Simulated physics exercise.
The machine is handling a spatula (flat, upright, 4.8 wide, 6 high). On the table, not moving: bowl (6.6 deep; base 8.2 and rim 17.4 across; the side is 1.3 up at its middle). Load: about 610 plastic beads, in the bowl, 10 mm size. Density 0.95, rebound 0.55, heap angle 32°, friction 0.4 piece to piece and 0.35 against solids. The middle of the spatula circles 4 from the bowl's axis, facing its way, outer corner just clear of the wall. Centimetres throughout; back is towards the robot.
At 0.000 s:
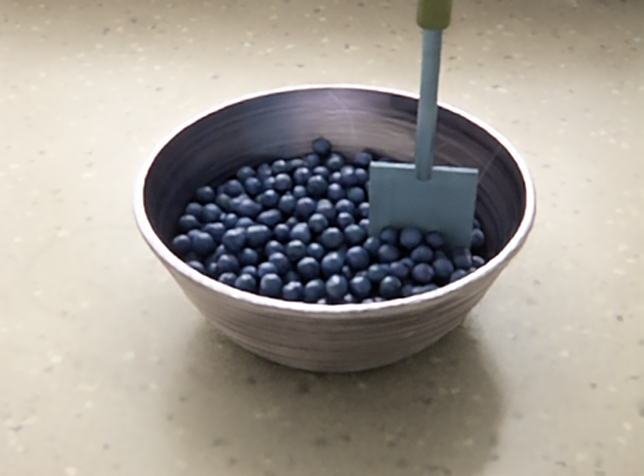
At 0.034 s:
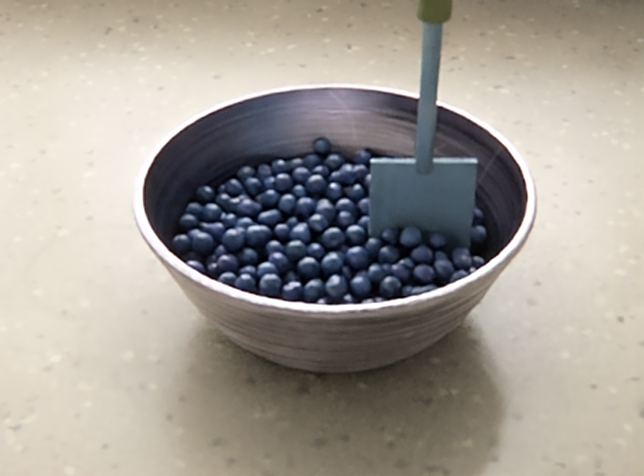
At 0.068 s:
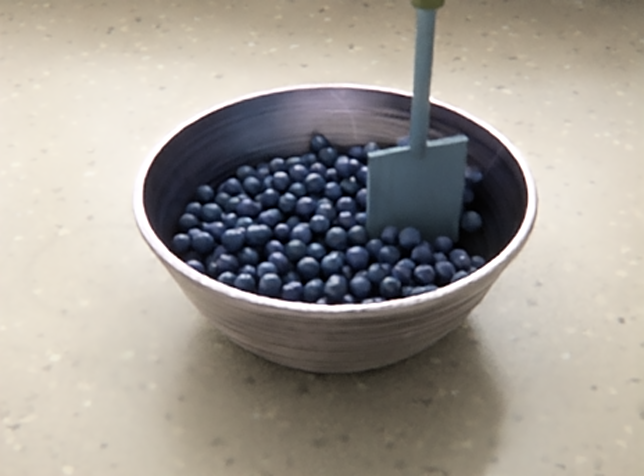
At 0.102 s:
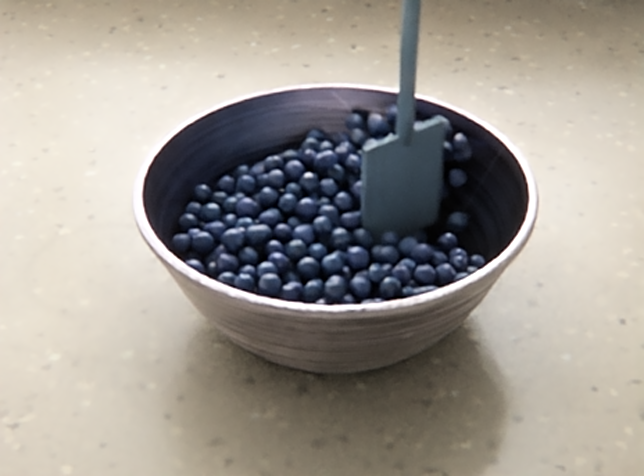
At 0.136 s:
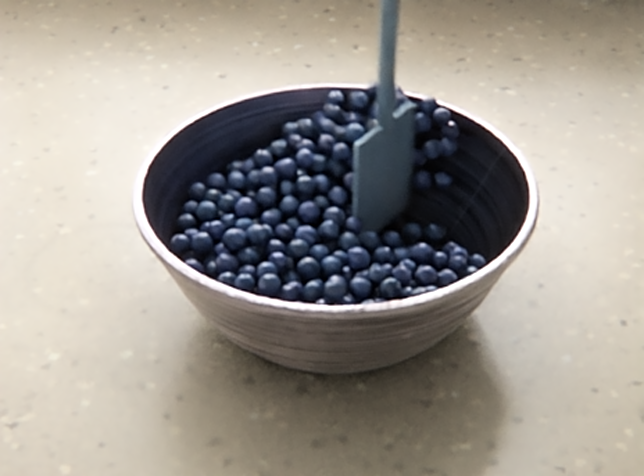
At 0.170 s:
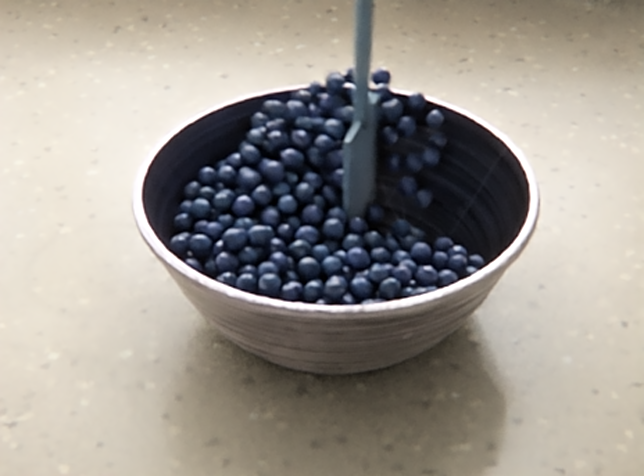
The clip shows a blue-gray spatula standing in a bowl of dark blue beads on a speckled surface; it moves leftward and toward the back, turning edge-on as the beads pile up around it near the far rim.
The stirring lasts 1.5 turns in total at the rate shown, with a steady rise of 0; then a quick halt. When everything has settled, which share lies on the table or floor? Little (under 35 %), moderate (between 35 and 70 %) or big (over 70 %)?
On the table or floor the share is little, under 35 %.
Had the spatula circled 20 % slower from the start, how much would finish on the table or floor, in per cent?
It would be near 15 per cent.
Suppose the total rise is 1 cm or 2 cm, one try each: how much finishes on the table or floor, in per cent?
About 20 and 15 per cent.
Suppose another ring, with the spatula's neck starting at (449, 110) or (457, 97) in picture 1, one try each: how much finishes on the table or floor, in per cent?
About 20 and 10 per cent.
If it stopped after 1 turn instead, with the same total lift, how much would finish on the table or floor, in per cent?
In that case some 15 per cent.
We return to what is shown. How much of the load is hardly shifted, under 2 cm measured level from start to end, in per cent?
Some 5 per cent.
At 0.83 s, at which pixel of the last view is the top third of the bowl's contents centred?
Near (317, 139).
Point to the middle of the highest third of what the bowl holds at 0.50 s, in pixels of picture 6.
At about (365, 274).
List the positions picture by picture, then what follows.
In the first frame, the spatula neck at (426, 139), 0° round; upper third of the load around (325, 234), from x 180 to 475, top at y 150; 610 in the bowl.
In the second frame, the spatula neck at (426, 132), 8° round; upper third of the load around (325, 230), from x 180 to 475, top at y 145.
In the third frame, the spatula neck at (420, 117), 26° round; upper third of the load around (332, 214), from x 180 to 475, top at y 145.
In the fourth frame, the spatula neck at (406, 105), 44° round; upper third of the load around (331, 201), from x 180 to 475, top at y 115.
In the fifth frame, the spatula neck at (386, 95), 63° round; upper third of the load around (322, 185), from x 180 to 475, top at y 90.
In the sixth frame, the spatula neck at (362, 89), 81° round; upper third of the load around (303, 177), from x 180 to 475, top at y 75; 610 in the bowl.
After 0.50 s, 260° round, highest piece 9 above the table; 544 in the bowl, 52 on the table or floor, 14 in flight or on the tool.
After 0.83 s, 80° round, highest piece 9 above the table; 496 in the bowl, 104 on the table or floor, 10 in flight or on the tool.
After 1.20 s, 180° round, highest piece 7 above the table; 461 in the bowl, 147 on the table or floor, 2 in flight or on the tool.
After 1.90 s, 180° round, highest piece 7 above the table; 461 in the bowl, 149 on the table or floor.
In the end, 461 in the bowl, 149 on the table or floor. That is 24 % on the table or floor.
